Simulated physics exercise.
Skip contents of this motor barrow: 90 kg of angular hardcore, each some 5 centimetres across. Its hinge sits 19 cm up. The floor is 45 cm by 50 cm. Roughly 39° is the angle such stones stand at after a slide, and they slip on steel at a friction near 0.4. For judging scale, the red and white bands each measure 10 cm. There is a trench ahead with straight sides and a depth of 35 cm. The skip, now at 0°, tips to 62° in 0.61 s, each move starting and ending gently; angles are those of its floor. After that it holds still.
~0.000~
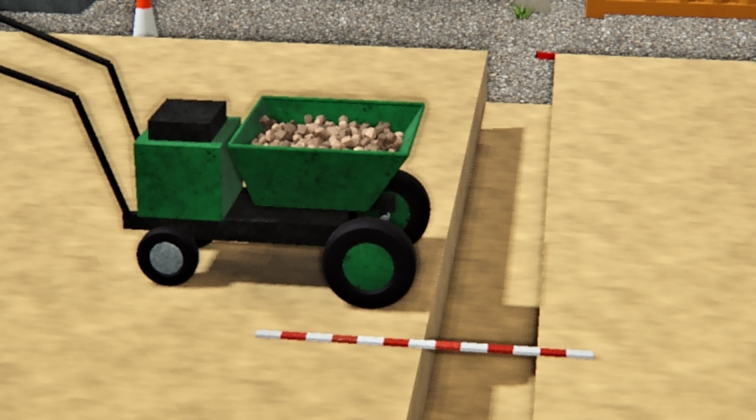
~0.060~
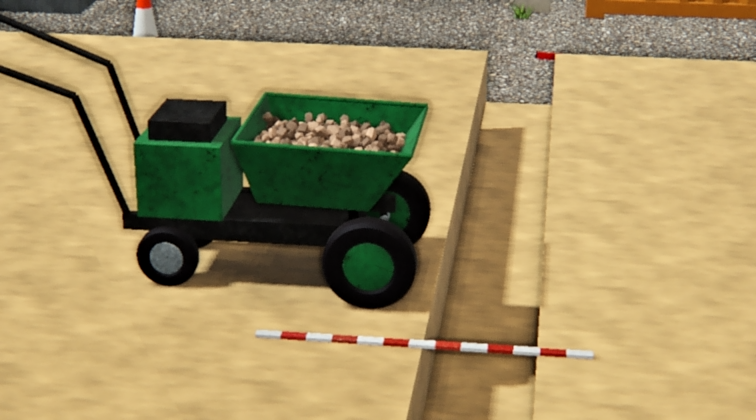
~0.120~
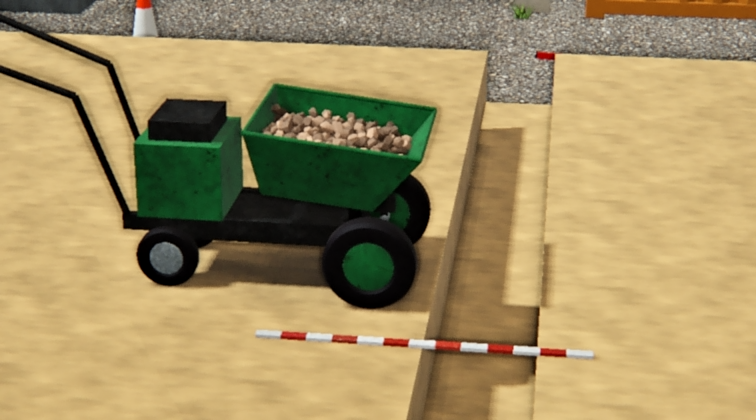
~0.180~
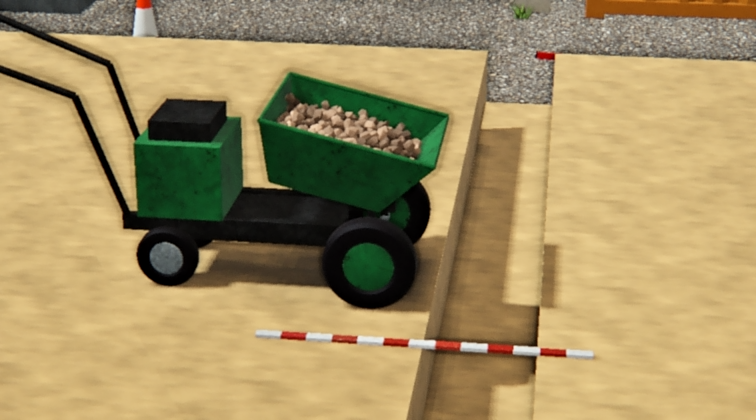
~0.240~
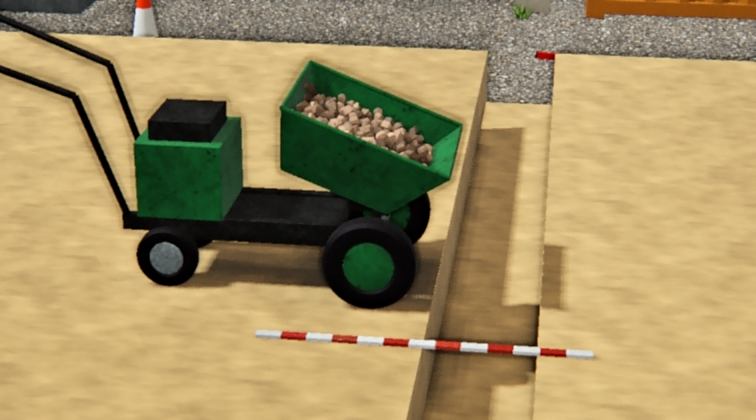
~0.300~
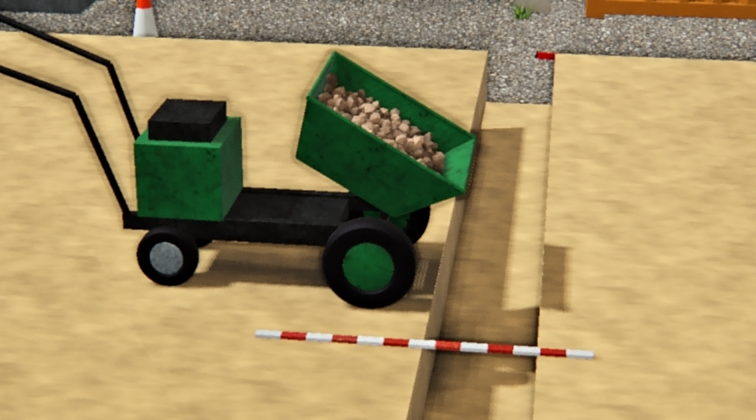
A green skip loaded with brown stones tilts steadily toward the trench on the right.
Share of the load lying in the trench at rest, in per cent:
19 per cent.
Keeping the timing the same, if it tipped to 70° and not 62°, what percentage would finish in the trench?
About 35 per cent would end up in the trench.
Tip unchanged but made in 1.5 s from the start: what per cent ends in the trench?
Trench share: Approx. 20%.
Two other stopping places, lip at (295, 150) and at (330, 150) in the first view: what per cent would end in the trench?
Roughly 35 in a hundred, then 40 in a hundred.
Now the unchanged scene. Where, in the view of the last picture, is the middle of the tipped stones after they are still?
I'd put it close to (555, 284).
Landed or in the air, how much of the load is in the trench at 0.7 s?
By that point it's something like 10 in a hundred.
After 0.5 s the floor is at 53°; 100 % in the skip; the foremost stones are at (469, 197).
After 0.7 s the floor is at 62°; 91 % in the skip, 8 % in the trench, 1 % past the trench; the foremost stones are at (549, 275).
After 1.1 s the floor is at 62°; 62 % in the skip, 13 % in the trench, 25 % past the trench; the foremost stones are at (674, 291).
After 3.0 s the floor is at 62°; 56 % in the skip, 19 % in the trench, 25 % past the trench; the foremost stones are at (744, 291).
